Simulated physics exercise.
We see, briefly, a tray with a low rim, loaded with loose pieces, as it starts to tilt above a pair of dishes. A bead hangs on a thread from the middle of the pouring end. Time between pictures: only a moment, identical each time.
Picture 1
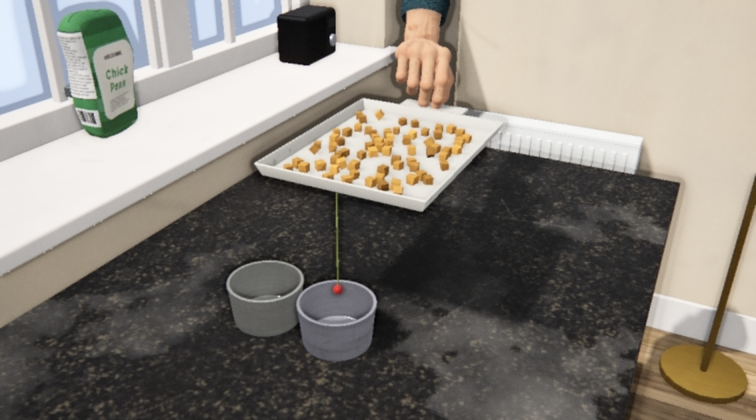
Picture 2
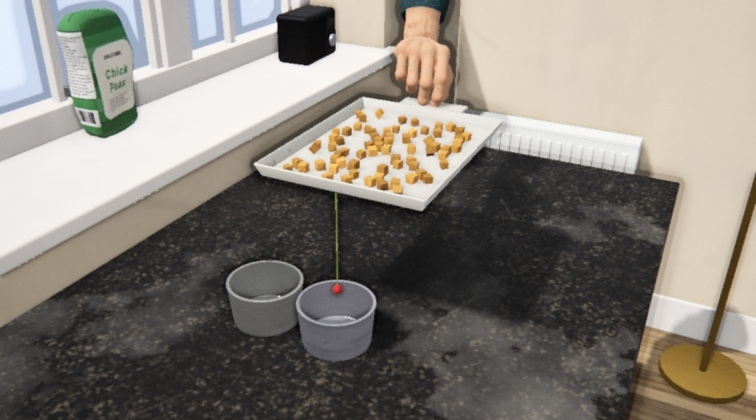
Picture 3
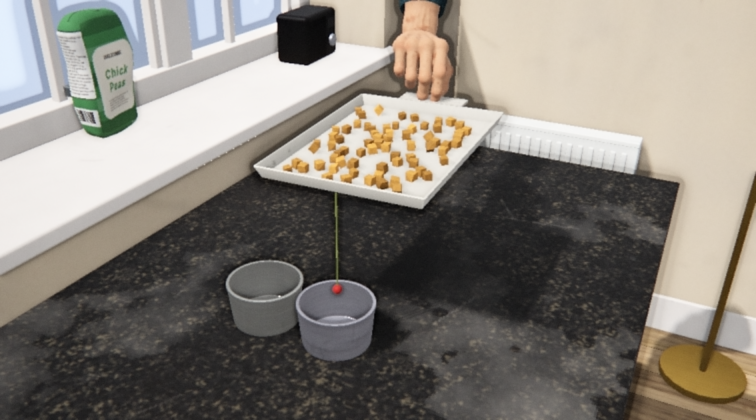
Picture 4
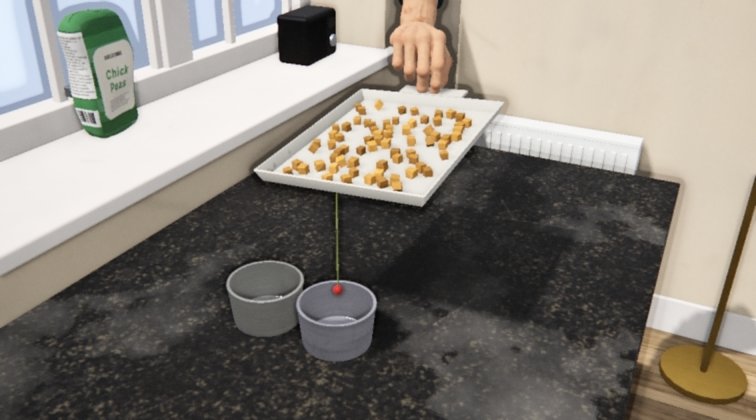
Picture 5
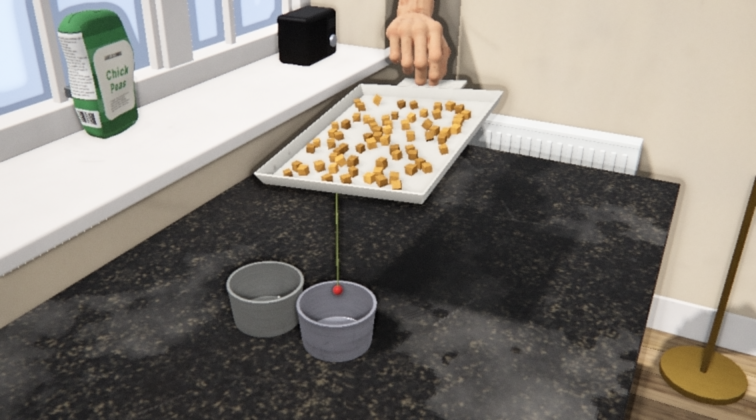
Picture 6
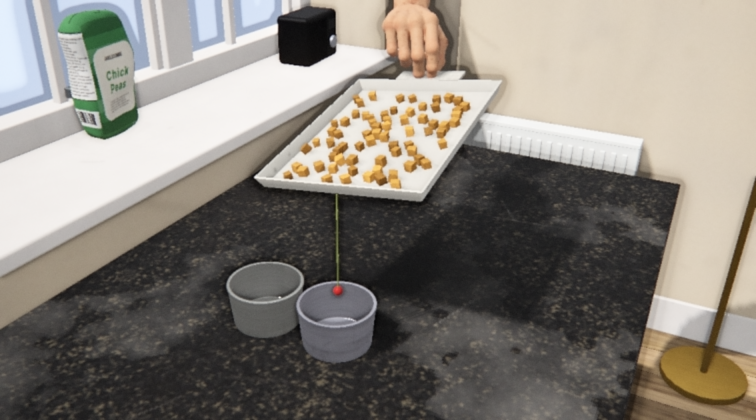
A hand held a white tray of small golden-brown cubes above two gray dishes on a dark counter, then gradually raised the far end, tilting the tray slightly toward its near left corner.
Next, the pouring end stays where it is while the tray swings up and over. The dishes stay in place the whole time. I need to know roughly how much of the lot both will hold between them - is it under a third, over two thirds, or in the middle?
Most likely the dishes are going to collect a large share, above two thirds of the load.
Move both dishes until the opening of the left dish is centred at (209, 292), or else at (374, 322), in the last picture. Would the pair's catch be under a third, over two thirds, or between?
First place: Under a third. Second place: Below one third.
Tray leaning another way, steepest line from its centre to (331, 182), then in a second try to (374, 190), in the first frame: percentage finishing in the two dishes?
30 % and 0 %.
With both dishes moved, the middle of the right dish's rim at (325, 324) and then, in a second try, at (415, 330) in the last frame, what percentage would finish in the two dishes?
The first position comes out at 20 per cent, the other at 0 per cent.
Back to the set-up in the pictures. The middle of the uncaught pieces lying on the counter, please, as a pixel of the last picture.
Near (271, 339).
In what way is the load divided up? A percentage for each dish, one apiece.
For the left dish 70 %, for the right dish 10 %.
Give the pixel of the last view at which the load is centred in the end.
Once nothing moves, the middle sits near (273, 312).
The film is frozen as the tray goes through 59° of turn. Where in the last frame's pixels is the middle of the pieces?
Centre estimate: (300, 173).
Shortly afterwards, tray tipped steeply; the bulk on the tray; a little in the air.
Next, tray tipped right over; near half on the tray; near a third in the left dish; a little outside both; a little in the air.
Some moments later, tray tipped past a quarter turn; a little in the right dish; near two thirds in the left dish; near a quarter outside both; only a few in the air.
In the end, tray tipped past a quarter turn; a little in the right dish; near two thirds in the left dish; near a quarter outside both; only a few in the air.
